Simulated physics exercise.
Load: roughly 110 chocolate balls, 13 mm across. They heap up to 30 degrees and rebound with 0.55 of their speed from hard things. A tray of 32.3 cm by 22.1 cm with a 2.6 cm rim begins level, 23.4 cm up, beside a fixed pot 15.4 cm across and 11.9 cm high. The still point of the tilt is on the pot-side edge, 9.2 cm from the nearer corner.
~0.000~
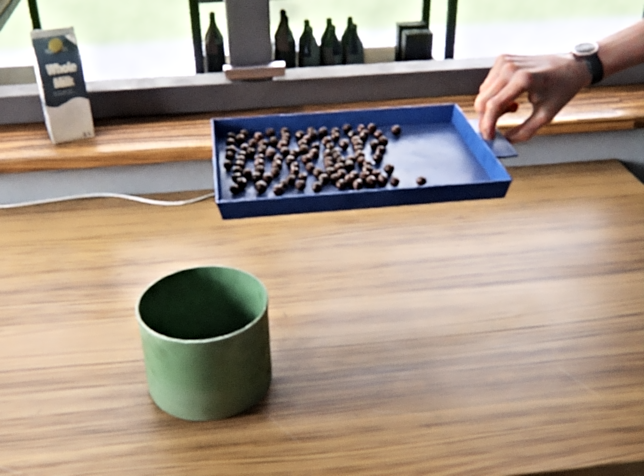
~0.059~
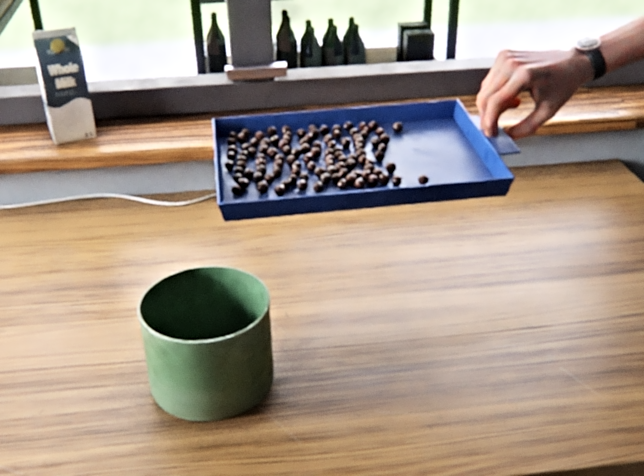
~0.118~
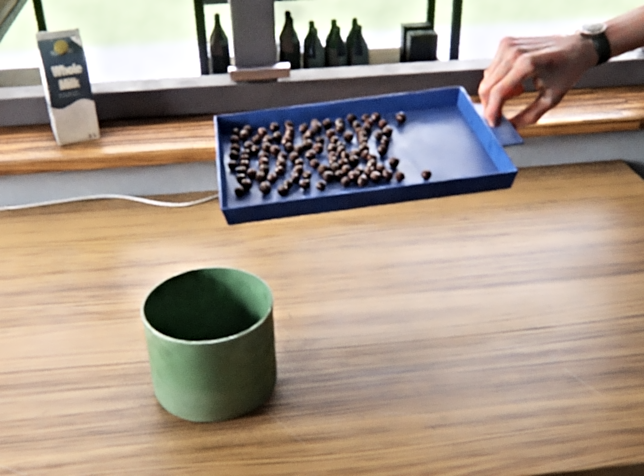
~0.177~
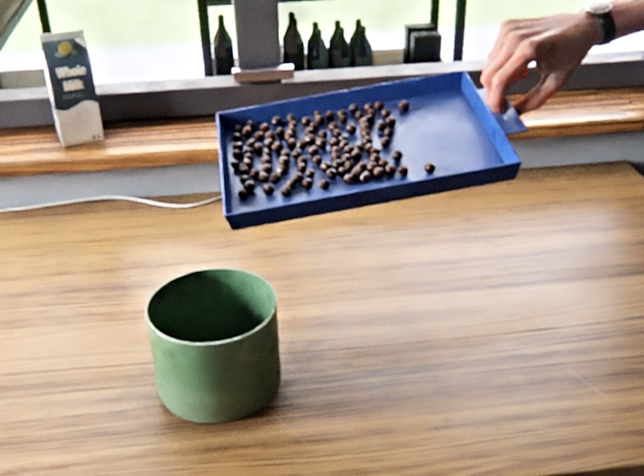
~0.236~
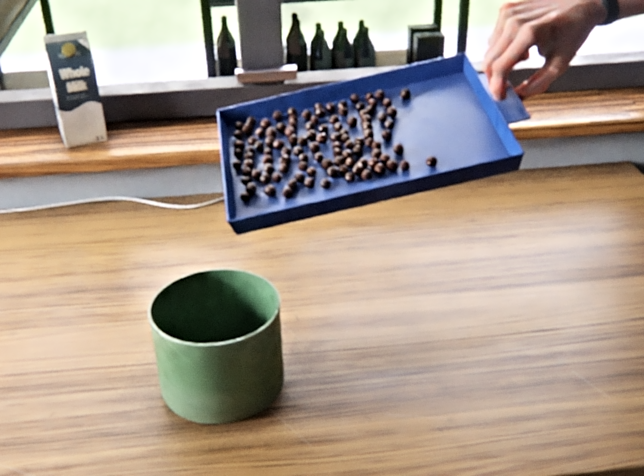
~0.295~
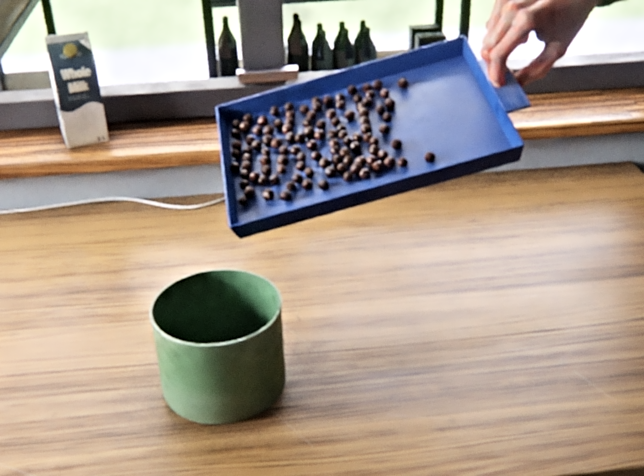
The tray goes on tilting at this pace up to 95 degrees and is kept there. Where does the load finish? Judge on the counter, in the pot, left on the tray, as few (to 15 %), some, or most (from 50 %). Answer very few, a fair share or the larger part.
Counter: Very few, pot: The larger part, tray: Very few.
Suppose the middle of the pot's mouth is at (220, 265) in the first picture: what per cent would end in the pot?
Some 40 per cent.
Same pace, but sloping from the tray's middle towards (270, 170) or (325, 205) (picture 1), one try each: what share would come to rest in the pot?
About 35 and 65 per cent.
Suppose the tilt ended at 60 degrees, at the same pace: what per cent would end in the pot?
Then about 5 per cent.
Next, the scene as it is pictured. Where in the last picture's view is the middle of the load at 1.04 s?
At about (261, 197).
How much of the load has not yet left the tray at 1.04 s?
About 90 per cent.
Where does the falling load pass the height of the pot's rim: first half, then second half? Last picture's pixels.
At about (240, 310), then at (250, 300).
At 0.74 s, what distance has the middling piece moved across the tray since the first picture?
About 9 cm.
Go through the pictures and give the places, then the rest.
In the first picture, tray tilt 0 degrees, front corners at (221, 200) and (506, 178); middle of the pieces at (307, 160); pot at (203, 301).
In the second picture, tray tilt 1 degrees, front corners at (223, 201) and (508, 175); middle of the pieces at (308, 159).
In the third picture, tray tilt 5 degrees, front corners at (226, 206) and (512, 169), lowest corner left front; middle of the pieces at (311, 156).
In the fourth picture, tray tilt 9 degrees, front corners at (229, 212) and (515, 160), lowest corner left front; middle of the pieces at (314, 151).
In the fifth picture, tray tilt 14 degrees, front corners at (232, 218) and (518, 151), lowest corner left front; middle of the pieces at (315, 147).
In the sixth picture, tray tilt 19 degrees, front corners at (233, 223) and (518, 143), lowest corner left front; middle of the pieces at (312, 145); pot at (216, 304). The tray's pace is about 80 degrees a second.
Then, at 0.74 s, tilt 55 degrees; the tray holds 100 %, the pot 0 %.
After 1.04 s, tilt 79 degrees; the tray holds 90 %, the pot 5 %.
After 1.44 s, tilt 95 degrees; the tray holds 20 %, the pot 75 %.
By 2.5 s all is still; counter 5 %, pot 95 %, tray 0 %.
